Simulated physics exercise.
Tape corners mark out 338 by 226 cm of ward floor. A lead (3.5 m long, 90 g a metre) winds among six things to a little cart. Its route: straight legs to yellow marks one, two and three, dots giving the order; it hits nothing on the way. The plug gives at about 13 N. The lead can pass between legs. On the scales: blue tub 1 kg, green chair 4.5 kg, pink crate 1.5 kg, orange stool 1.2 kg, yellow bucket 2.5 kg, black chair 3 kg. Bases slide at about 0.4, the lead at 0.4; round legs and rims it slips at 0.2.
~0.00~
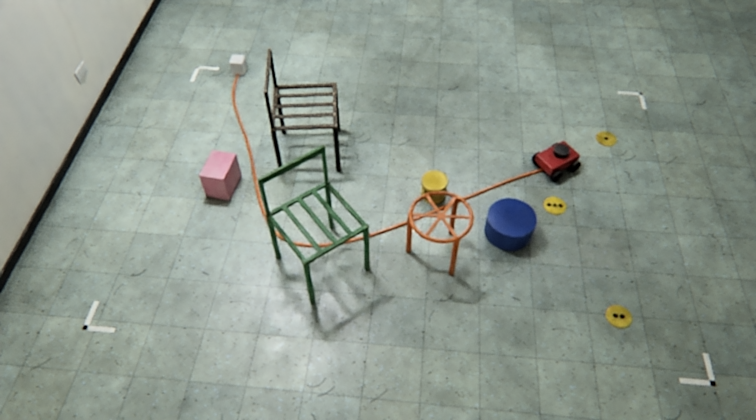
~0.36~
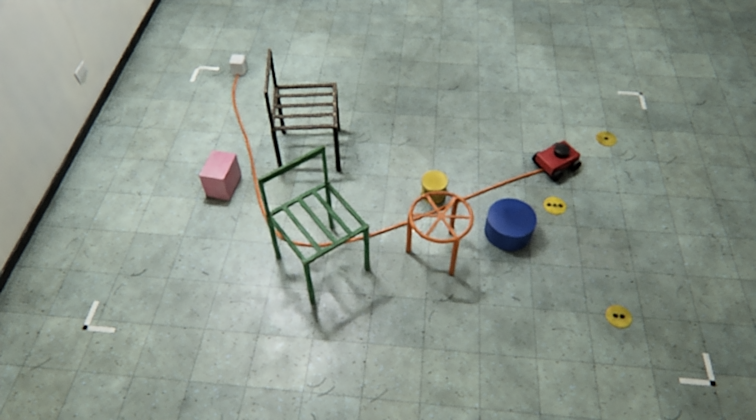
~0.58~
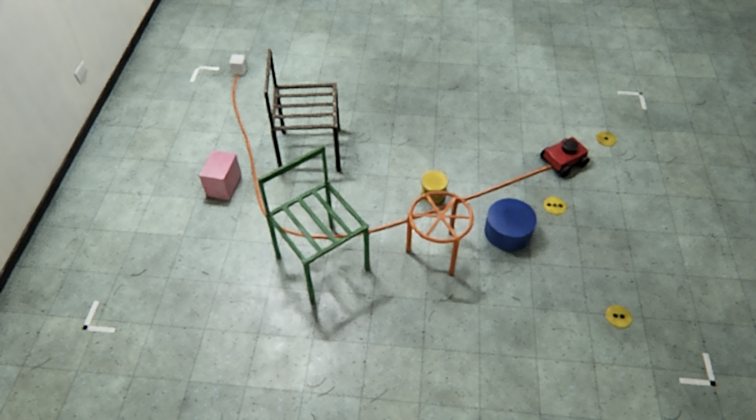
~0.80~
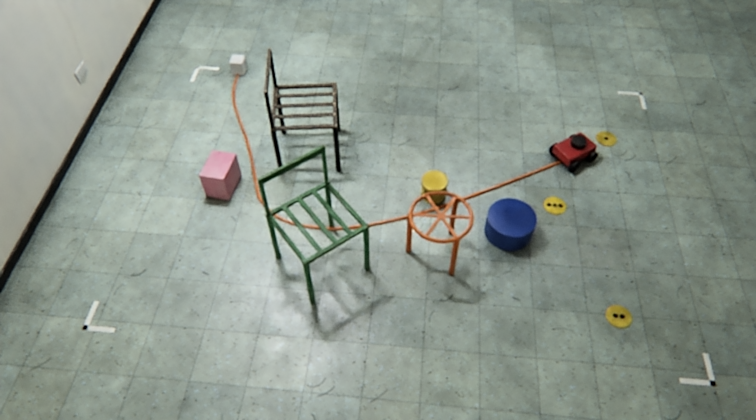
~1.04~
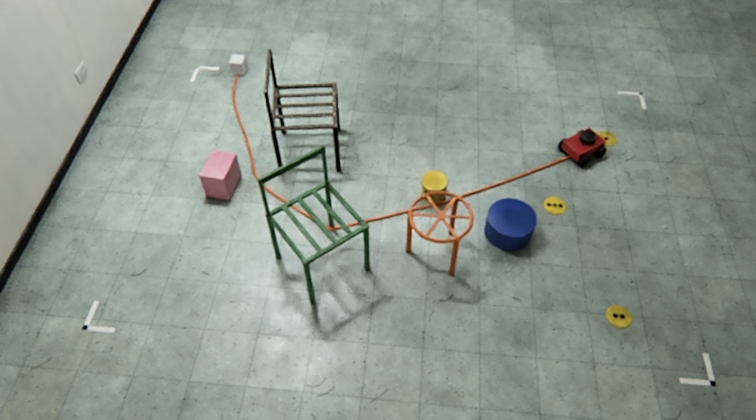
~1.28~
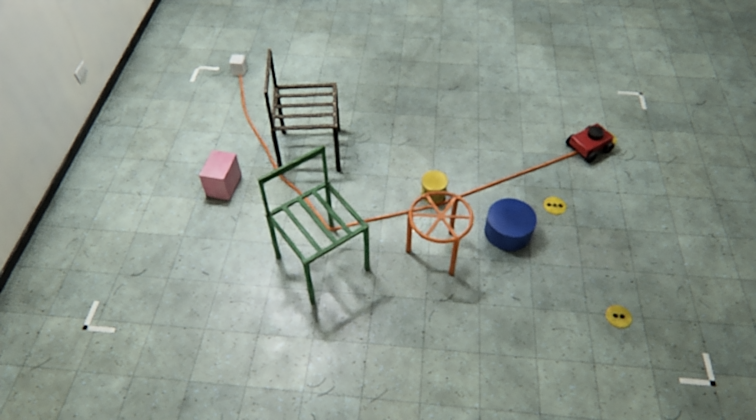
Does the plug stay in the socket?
Outcome: The plug gets yanked out.
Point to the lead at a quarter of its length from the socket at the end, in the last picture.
Around (372, 308).
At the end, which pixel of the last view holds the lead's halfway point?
At about (437, 213).
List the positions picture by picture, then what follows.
The first frame shows shows, green chair (317, 220); pink crate (218, 164); orange stool (441, 215); marks (606, 139) (619, 317) (555, 206); lead runs through (234, 100) (501, 184); cart (549, 168).
In the second frame, shows, lead runs through (234, 100) (502, 184); cart (550, 167).
In the third frame, shows, lead runs through (234, 100) (512, 181); cart (558, 163).
In the fourth frame, shows, lead runs through (234, 100) (522, 177); cart (567, 159).
In the fifth frame, shows, lead runs through (234, 100) (531, 172); cart (575, 154).
The sixth frame shows shows, green chair (317, 220); pink crate (218, 164); orange stool (441, 215); lead runs through (539, 167); cart (584, 149).
At 3.1 s, cart at (610, 184), plug out; nothing else has moved.
At 4.8 s, cart at (616, 263), plug out; nothing else has moved.
At 6.6 s, cart at (595, 274), plug out; nothing else has moved.
At 8.4 s, cart at (555, 205), plug out; nothing else has moved.
At 8.8 s, cart at (556, 205), plug out; nothing else has moved.
